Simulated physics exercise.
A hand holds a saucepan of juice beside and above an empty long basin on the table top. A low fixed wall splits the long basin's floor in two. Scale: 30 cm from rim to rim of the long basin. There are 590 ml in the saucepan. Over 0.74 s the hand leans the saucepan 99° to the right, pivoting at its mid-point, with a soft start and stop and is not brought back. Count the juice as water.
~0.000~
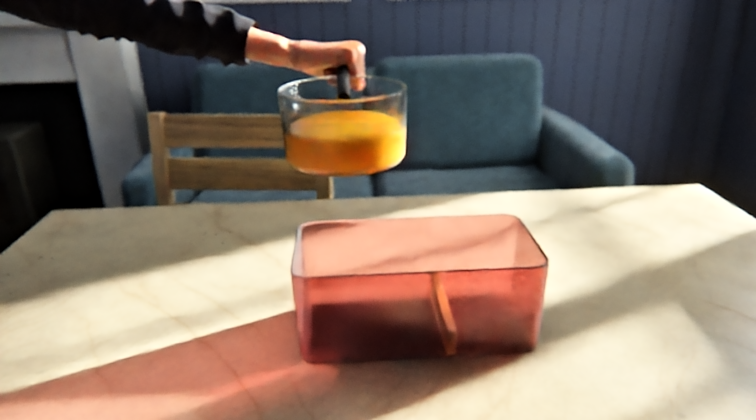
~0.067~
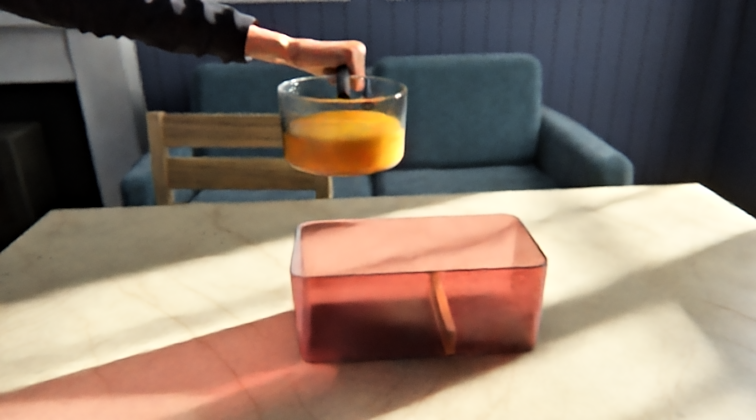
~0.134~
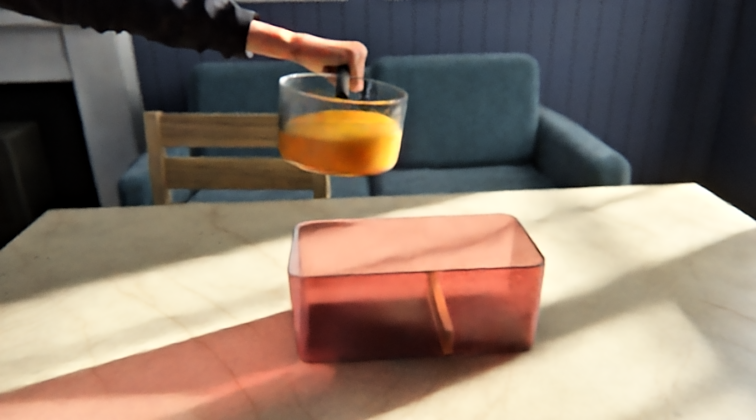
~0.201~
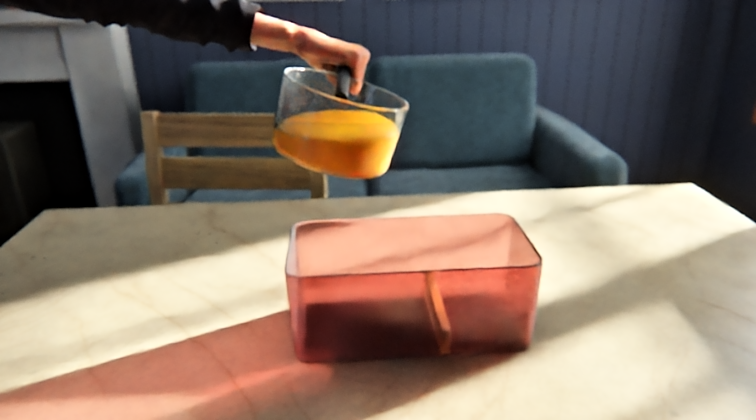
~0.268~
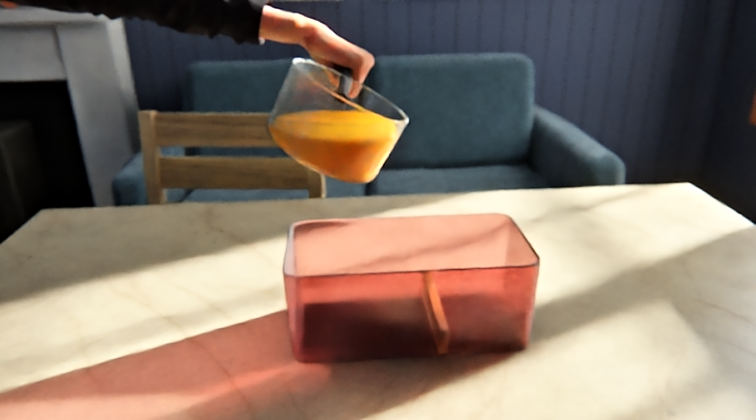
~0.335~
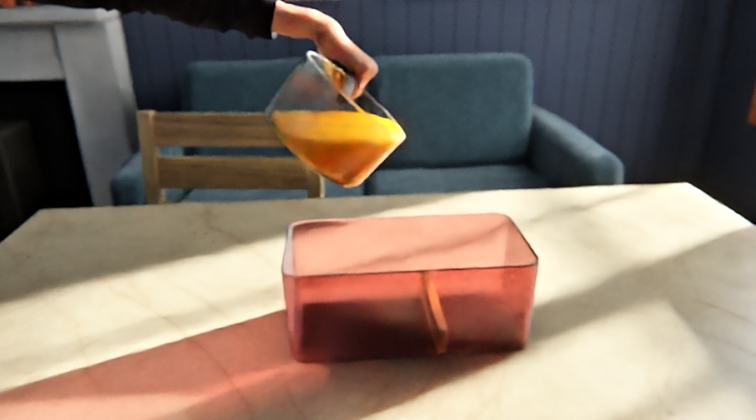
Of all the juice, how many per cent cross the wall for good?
Roughly 55 per cent is past the wall.
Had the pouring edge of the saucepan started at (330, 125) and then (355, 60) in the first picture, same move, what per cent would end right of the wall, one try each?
In turn about 10 and 5 per cent.
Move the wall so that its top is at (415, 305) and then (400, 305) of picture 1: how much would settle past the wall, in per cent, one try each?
In turn about 85 and 90 per cent.
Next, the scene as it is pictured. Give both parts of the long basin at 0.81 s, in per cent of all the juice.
Near 22 on the left, 52 on the right.
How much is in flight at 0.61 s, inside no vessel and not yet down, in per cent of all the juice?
About 40 per cent.
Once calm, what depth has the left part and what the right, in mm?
Some 10 mm on the left and 22 mm on the right.
Then, 0.61 s in, the tilt is 91° and 41 per cent is still to pour, 3 is left of the wall and 15 right of it.
Then, 0.81 s in, the tilt is 99° and 14 per cent is still to pour, 21 is left of the wall and 52 right of it.
Then, 1.01 s in, the tilt is 99° and 3 per cent is still to pour, 38 is left of the wall and 54 right of it.
Then, 1.24 s in, the tilt is 99° and 1 per cent is still to pour, 43 is left of the wall and 55 right of it.
Finally, 44 per cent lies left of the wall, 55 right of it and 1 outside.
